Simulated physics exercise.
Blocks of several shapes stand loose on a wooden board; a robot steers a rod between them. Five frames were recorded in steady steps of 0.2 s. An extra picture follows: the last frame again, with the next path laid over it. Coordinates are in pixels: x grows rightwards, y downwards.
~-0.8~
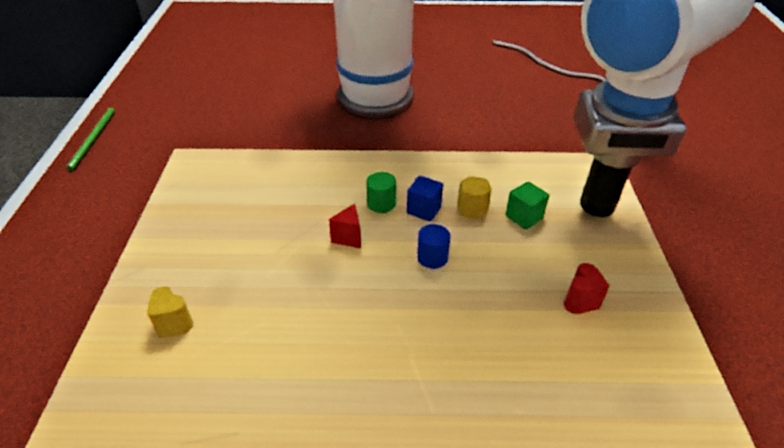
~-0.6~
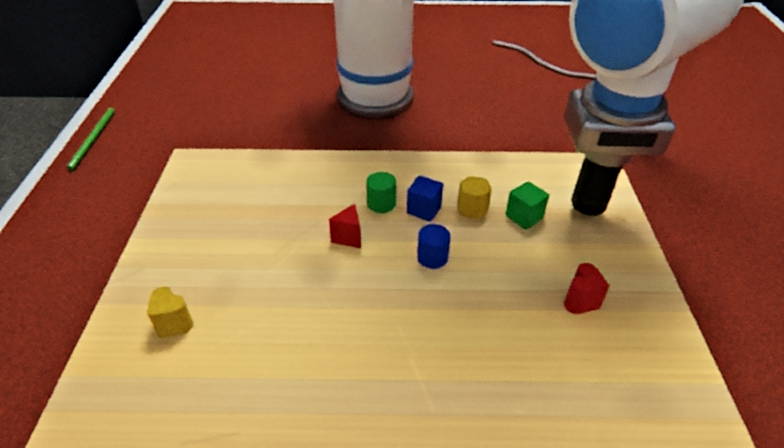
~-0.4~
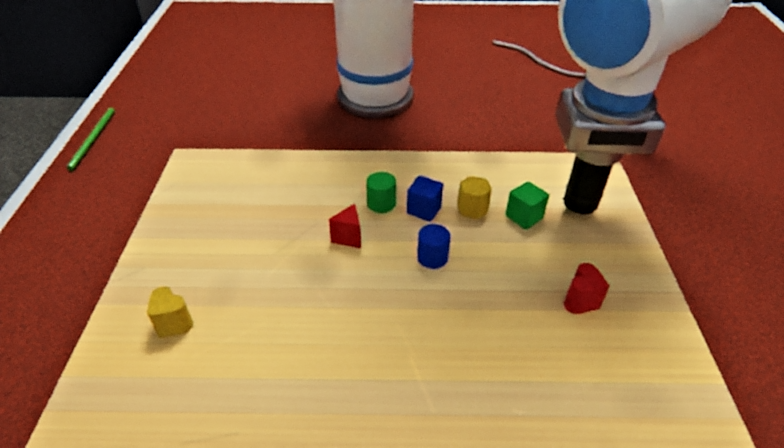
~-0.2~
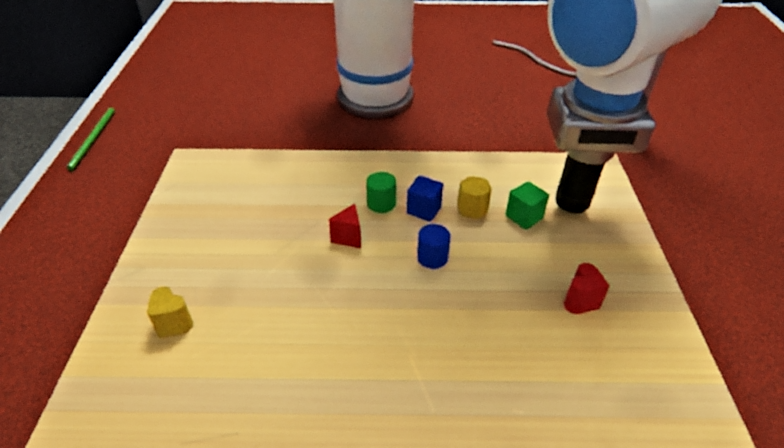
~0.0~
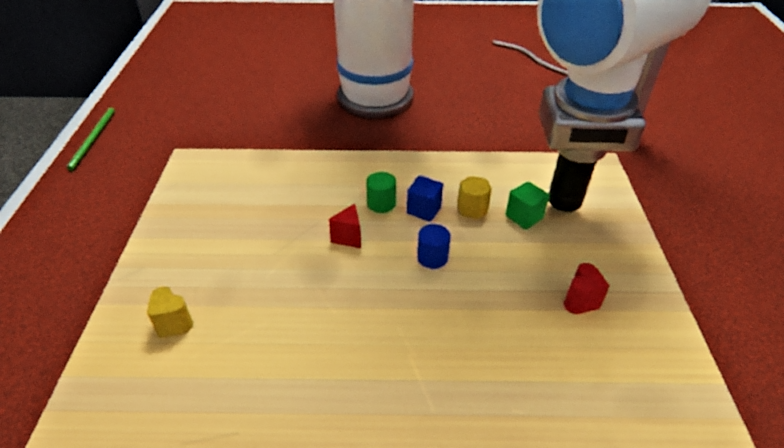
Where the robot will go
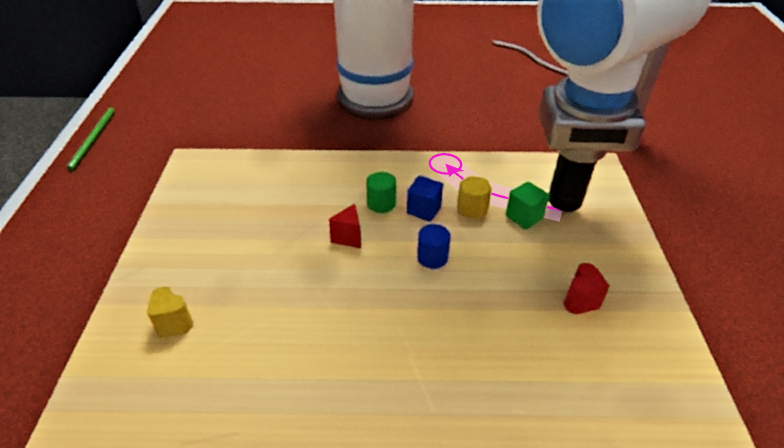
A white and blue robot arm holds a black rod over the right side of a pale wooden board on a red surface, seen from above at an angle. Green, blue, yellow and red blocks stand across the board, with a yellow heart-shaped one at left and a red one at right. The arm slides the rod slowly left toward the green cube, while the blocks and camera stay still.
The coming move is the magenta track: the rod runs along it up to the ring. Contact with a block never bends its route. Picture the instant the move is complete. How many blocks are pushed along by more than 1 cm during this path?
My guess is one.
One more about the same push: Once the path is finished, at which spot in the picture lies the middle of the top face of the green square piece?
The green square piece ends near (510, 196).
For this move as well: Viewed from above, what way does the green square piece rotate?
Overhead view: Anti-clockwise.
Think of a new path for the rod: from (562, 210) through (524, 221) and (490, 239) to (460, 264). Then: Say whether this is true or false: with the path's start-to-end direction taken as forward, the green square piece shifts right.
The claim holds.
The drawn path runs from (562, 210) through (516, 200) and (474, 186) to (445, 164).
On the path given first. One third of the way, rod (516, 191); green square piece (510, 196), turned 20° anticlockwise.
Two thirds of the way, rod (475, 177); yellow hexagonal block (472, 185), turned 15° anticlockwise; green square piece (510, 196), turned 25° anticlockwise.
At the end, rod (446, 155); blue square piece not moved; yellow hexagonal block (472, 185), turned 15° anticlockwise; green square piece (510, 196), turned 25° anticlockwise.
